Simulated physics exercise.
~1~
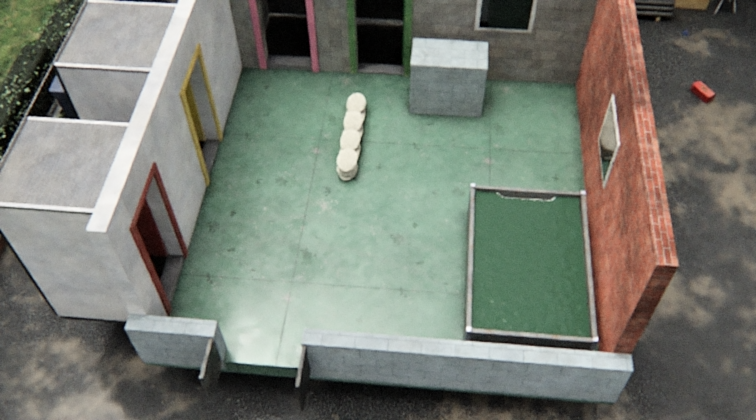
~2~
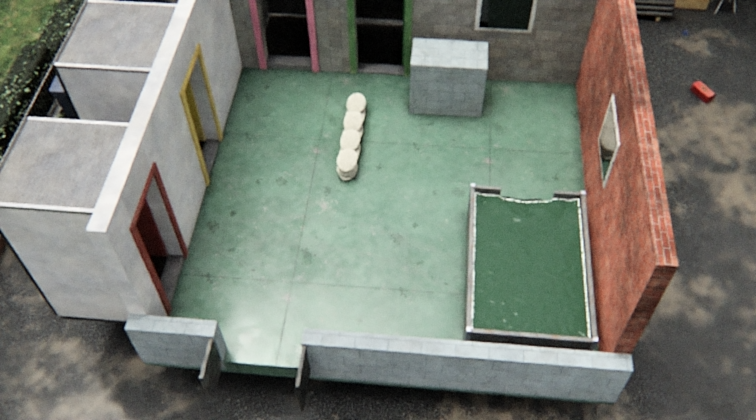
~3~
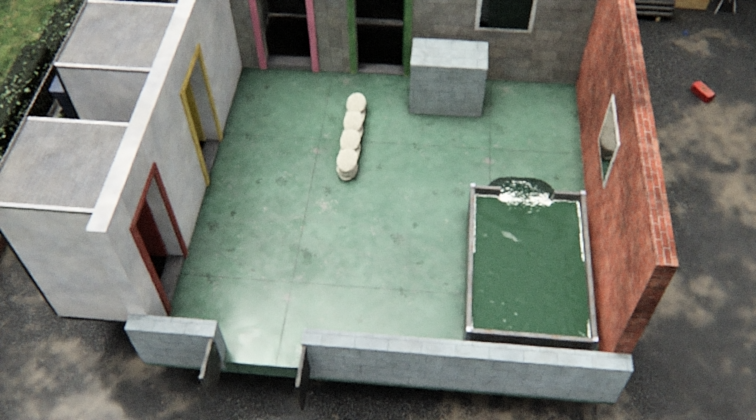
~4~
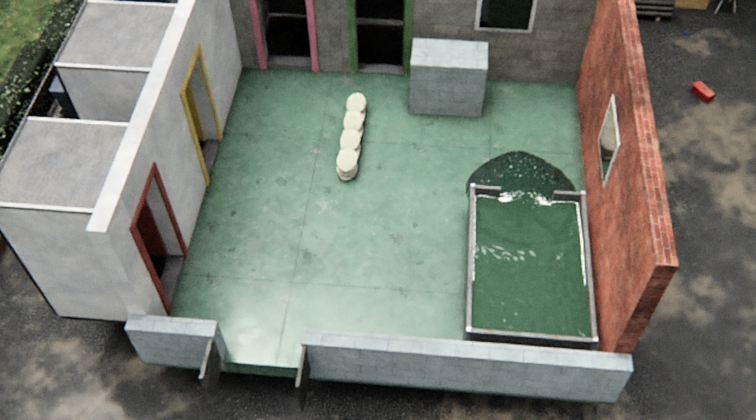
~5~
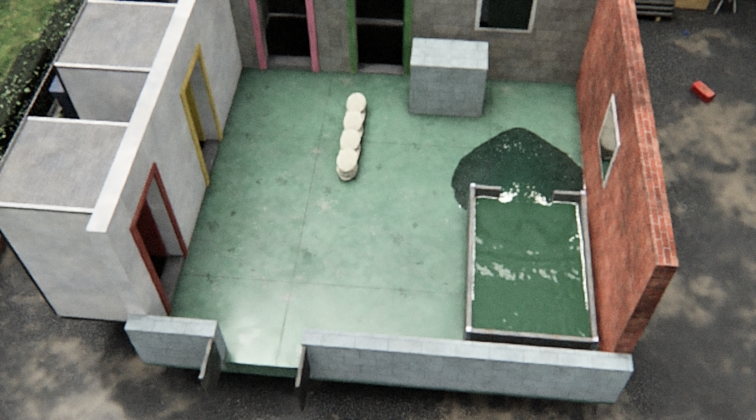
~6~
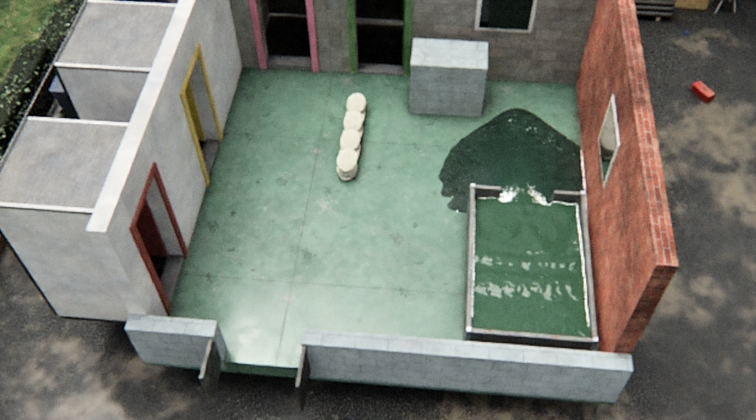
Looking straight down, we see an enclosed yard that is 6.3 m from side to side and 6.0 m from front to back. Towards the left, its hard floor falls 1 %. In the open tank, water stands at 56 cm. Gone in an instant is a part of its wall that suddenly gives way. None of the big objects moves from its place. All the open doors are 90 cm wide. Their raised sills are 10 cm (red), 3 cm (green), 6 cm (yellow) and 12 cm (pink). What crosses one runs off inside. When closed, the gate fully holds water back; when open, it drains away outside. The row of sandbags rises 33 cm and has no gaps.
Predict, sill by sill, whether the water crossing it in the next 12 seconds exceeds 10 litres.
Result: The red door will see an amount within the limit come in, the green door will see too much water come in, the yellow door will see an amount within the limit come in, the pink door will see an amount within the limit come in.
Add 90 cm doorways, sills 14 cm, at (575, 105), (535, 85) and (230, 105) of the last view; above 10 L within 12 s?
More, more, less.
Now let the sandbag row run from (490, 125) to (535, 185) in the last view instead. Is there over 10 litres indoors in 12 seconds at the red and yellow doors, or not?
Checking the limit, red is fine, yellow is too much.
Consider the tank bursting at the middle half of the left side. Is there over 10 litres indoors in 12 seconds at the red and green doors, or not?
Red: Beyond limit; green: Beyond limit.
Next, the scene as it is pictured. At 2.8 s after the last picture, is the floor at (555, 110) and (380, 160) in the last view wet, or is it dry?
I'd call them drenched and then drenched.
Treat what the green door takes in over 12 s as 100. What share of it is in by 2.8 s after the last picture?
Roughly 5%.
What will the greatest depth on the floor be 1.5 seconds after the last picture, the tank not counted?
About 32 cm at most.
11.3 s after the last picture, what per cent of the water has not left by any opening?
Around 90 percent of the water.
Then, 0.7 s after the last picture water covers 20 % of the floor and is deepest (32 cm) near (518, 209); red door not reached, green door not reached, yellow door not reached, pink door not reached.
Then, 1.5 s after the last picture water covers 25 % of the floor and is deepest (32 cm) near (555, 89); red door not reached, green door not reached, yellow door not reached, pink door not reached.
Then, 2.8 s after the last picture water covers 35 % of the floor and is deepest (26 cm) near (487, 92); red door not reached, green door 7 cm at the sill, 4 L in, yellow door not reached, pink door 3 cm at the sill, 0 L in.
Then, 6.3 s after the last picture water covers 70 % of the floor and is deepest (16 cm) near (365, 128); red door not reached, green door 11 cm at the sill, 56 L in, yellow door 5 cm at the sill, 0 L in, pink door 4 cm at the sill, 0 L in.
Then, 11.3 s after the last picture water covers 95 % of the floor and is deepest (14 cm) near (366, 121); red door 8 cm at the sill, 0 L in, green door 8 cm at the sill, 164 L in, yellow door 4 cm at the sill, 0 L in, pink door 3 cm at the sill, 0 L in.
